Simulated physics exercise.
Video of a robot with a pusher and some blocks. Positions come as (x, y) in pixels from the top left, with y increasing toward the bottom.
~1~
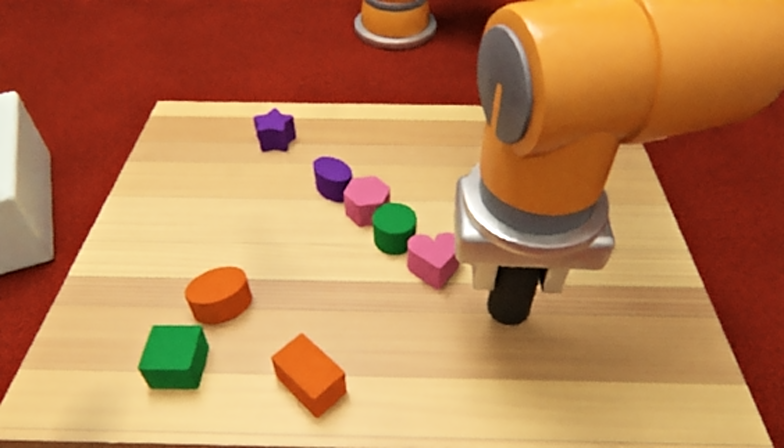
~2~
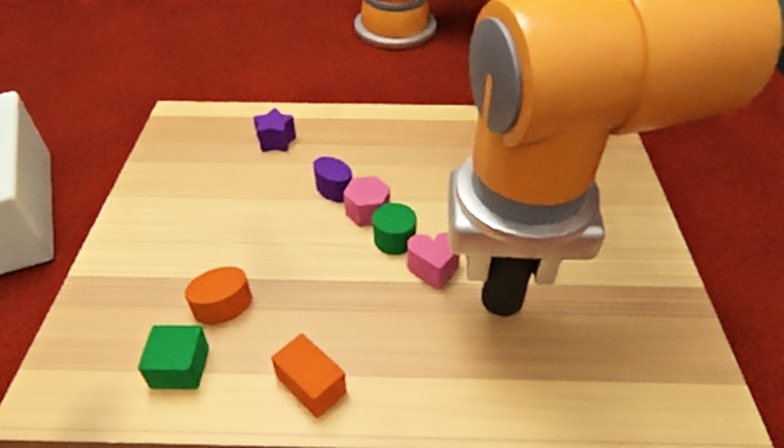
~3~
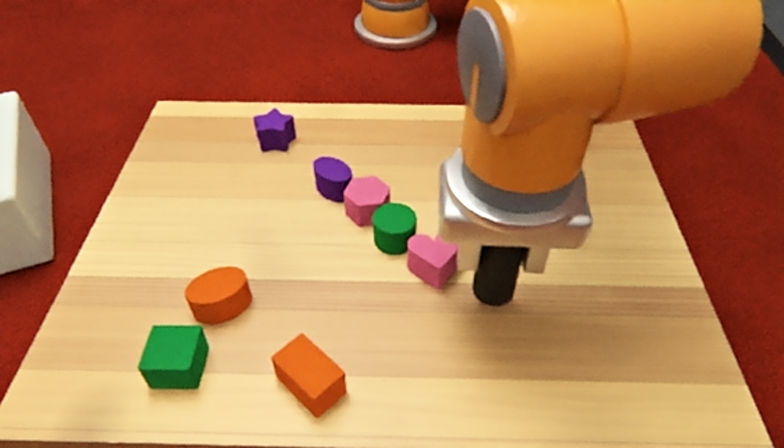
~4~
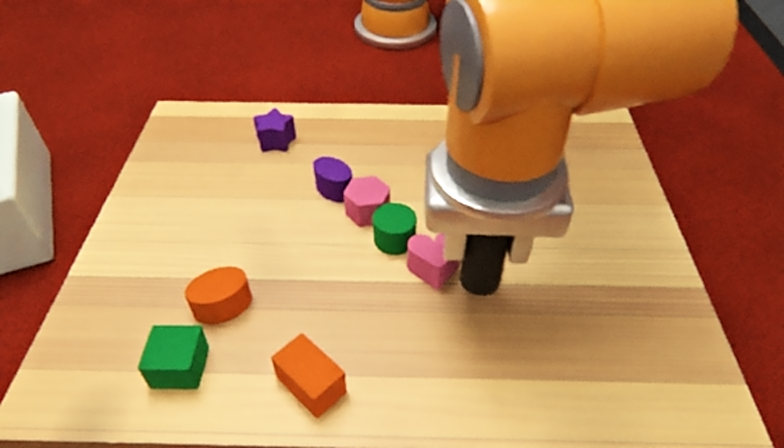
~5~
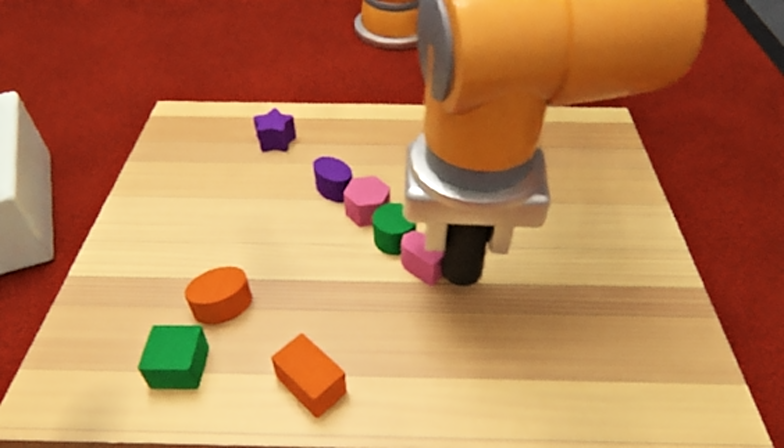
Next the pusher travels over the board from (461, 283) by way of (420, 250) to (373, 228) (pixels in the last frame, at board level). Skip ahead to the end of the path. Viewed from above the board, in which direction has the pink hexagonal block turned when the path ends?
I'd predict that, seen from above, the pink hexagonal block rotates clockwise.
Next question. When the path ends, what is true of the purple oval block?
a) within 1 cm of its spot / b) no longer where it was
My pick is b.
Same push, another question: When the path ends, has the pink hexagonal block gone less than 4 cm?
Yes - that is the case.
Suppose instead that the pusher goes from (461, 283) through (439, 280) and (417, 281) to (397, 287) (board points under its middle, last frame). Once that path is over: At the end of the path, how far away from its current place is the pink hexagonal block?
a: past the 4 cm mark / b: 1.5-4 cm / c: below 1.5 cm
The correct letter is c.
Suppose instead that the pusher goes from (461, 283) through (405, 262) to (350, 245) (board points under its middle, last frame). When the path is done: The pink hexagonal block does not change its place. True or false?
That statement is not accurate.
The first path, step by step. One third of the way, pusher at (436, 247); purple oval block at (331, 167); pink hexagonal block at (365, 186); green disc at (374, 215); pink heart block at (396, 239), turned 35° anticlockwise.
Two thirds of the way, pusher at (404, 229); purple oval block at (331, 166); pink hexagonal block at (364, 185); green disc at (354, 215); pink heart block at (379, 245), turned 70° anticlockwise.
At the end, pusher at (372, 215); purple oval block at (327, 162), turned 25° anticlockwise; pink hexagonal block at (360, 179), turned 20° clockwise; green disc at (331, 212); pink heart block at (377, 246), turned 75° anticlockwise.
